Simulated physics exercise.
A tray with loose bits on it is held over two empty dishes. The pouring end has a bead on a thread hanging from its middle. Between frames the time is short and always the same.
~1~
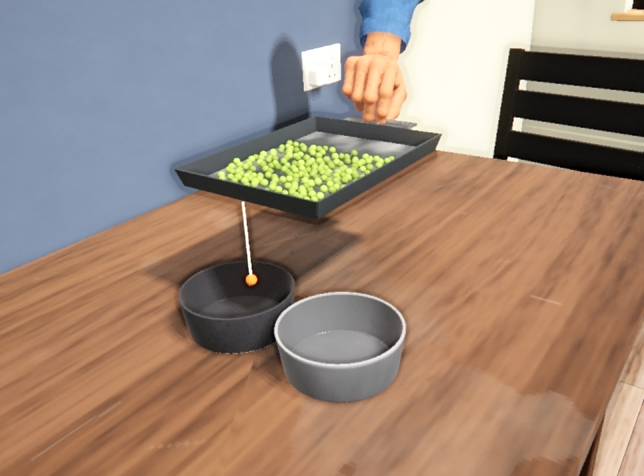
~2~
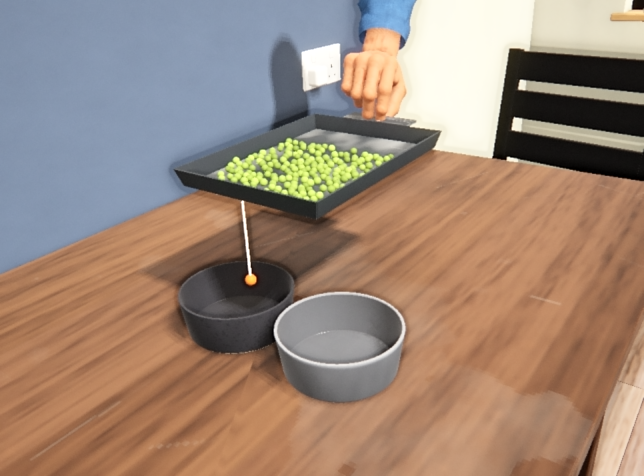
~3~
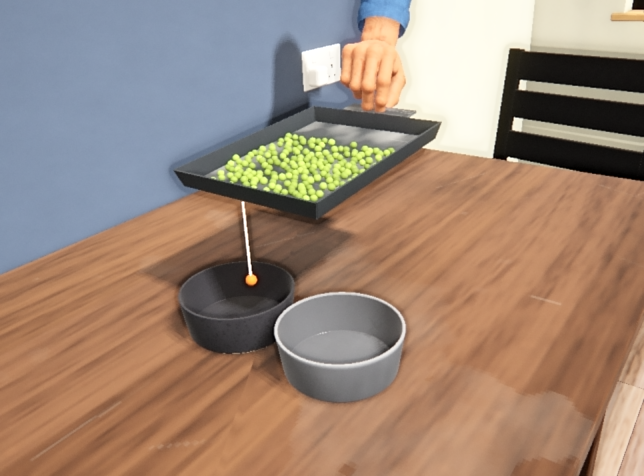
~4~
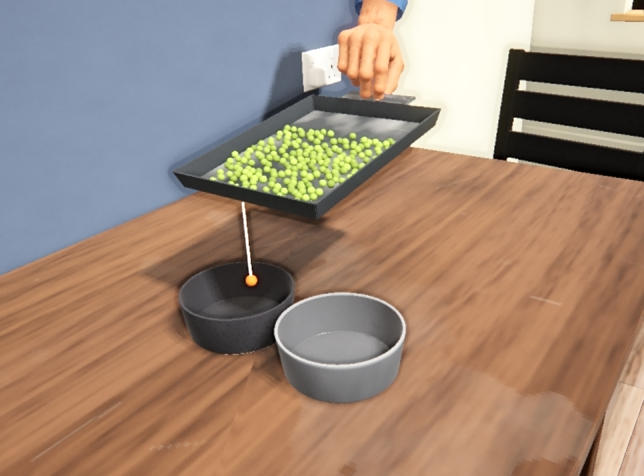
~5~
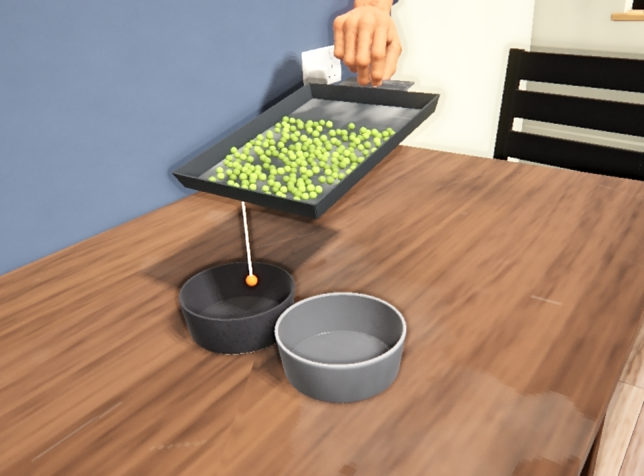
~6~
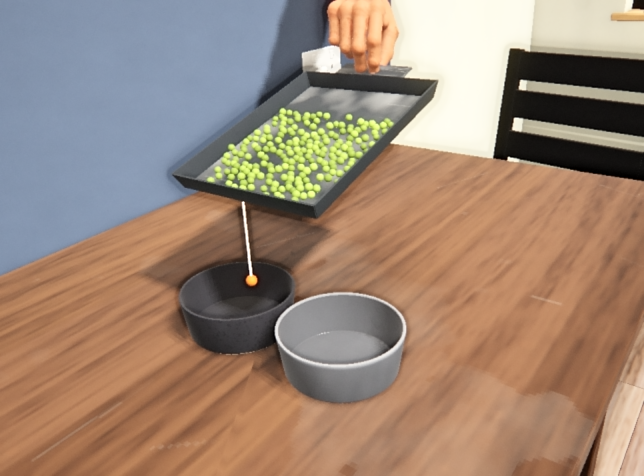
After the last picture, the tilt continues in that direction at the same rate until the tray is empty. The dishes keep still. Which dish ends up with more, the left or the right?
Going by this, it mostly spills to the left of the two.
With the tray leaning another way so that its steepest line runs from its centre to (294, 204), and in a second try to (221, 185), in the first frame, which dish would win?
The first slope favours the dish to the right, the second the dish to the left.
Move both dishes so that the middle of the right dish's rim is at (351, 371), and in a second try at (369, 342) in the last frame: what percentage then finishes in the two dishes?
Try 1: Some 70 %; try 2: Some 50 %.
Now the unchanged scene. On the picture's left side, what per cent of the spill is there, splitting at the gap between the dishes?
Roughly 100 in a hundred.
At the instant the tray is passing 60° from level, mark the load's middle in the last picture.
Close to (250, 172).
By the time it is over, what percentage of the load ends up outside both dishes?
Share: Approx. 60 %.
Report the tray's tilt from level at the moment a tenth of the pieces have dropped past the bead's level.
The angle is roughly 95° at that point.
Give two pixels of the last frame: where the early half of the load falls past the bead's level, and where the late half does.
The opening part goes through (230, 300); what follows goes through (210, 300).
Shortly afterwards, tray tipped steeply; all but a few on the tray; only a few in the air.
Next, tray tipped right over; near a third on the tray; only a few in the right dish; a little in the left dish; near a quarter outside both; near a third in the air.
Some moments later, tray tipped past a quarter turn; a little in the right dish; near a third in the left dish; near two thirds outside both.
In the end, tray tipped past a quarter turn; a little in the right dish; near a third in the left dish; near two thirds outside both.
